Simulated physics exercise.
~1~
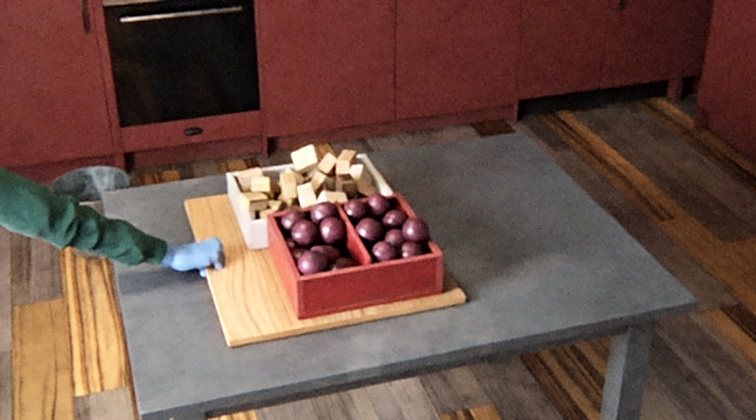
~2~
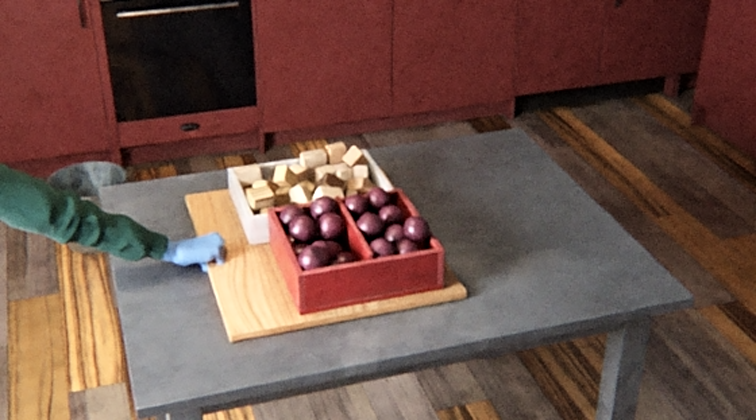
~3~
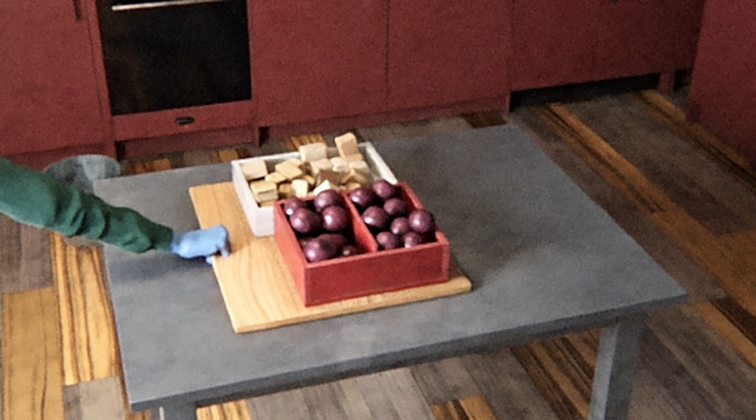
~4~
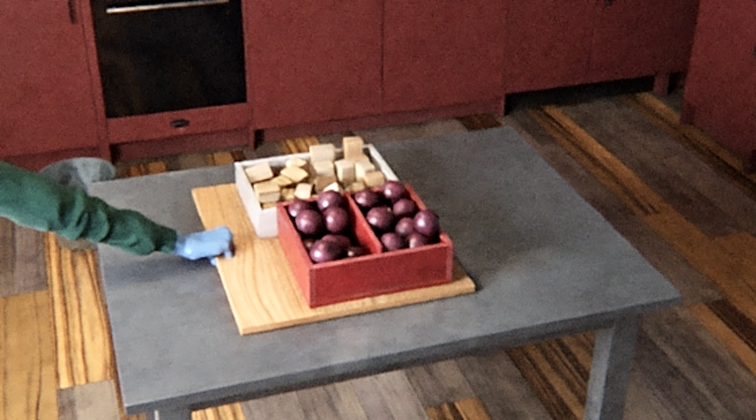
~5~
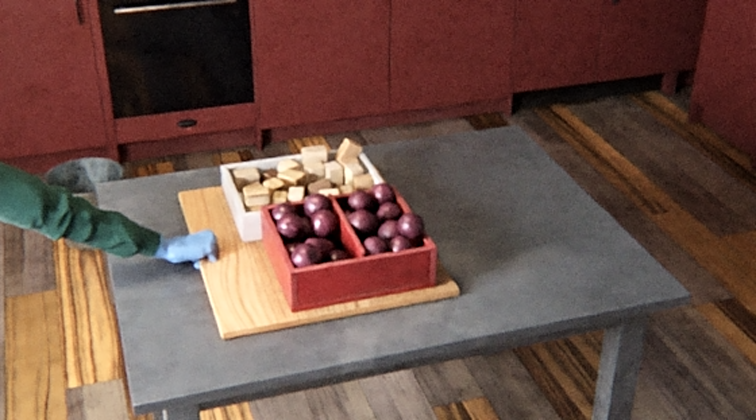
A gloved hand slides a board with two filled totes slightly right, then back left.
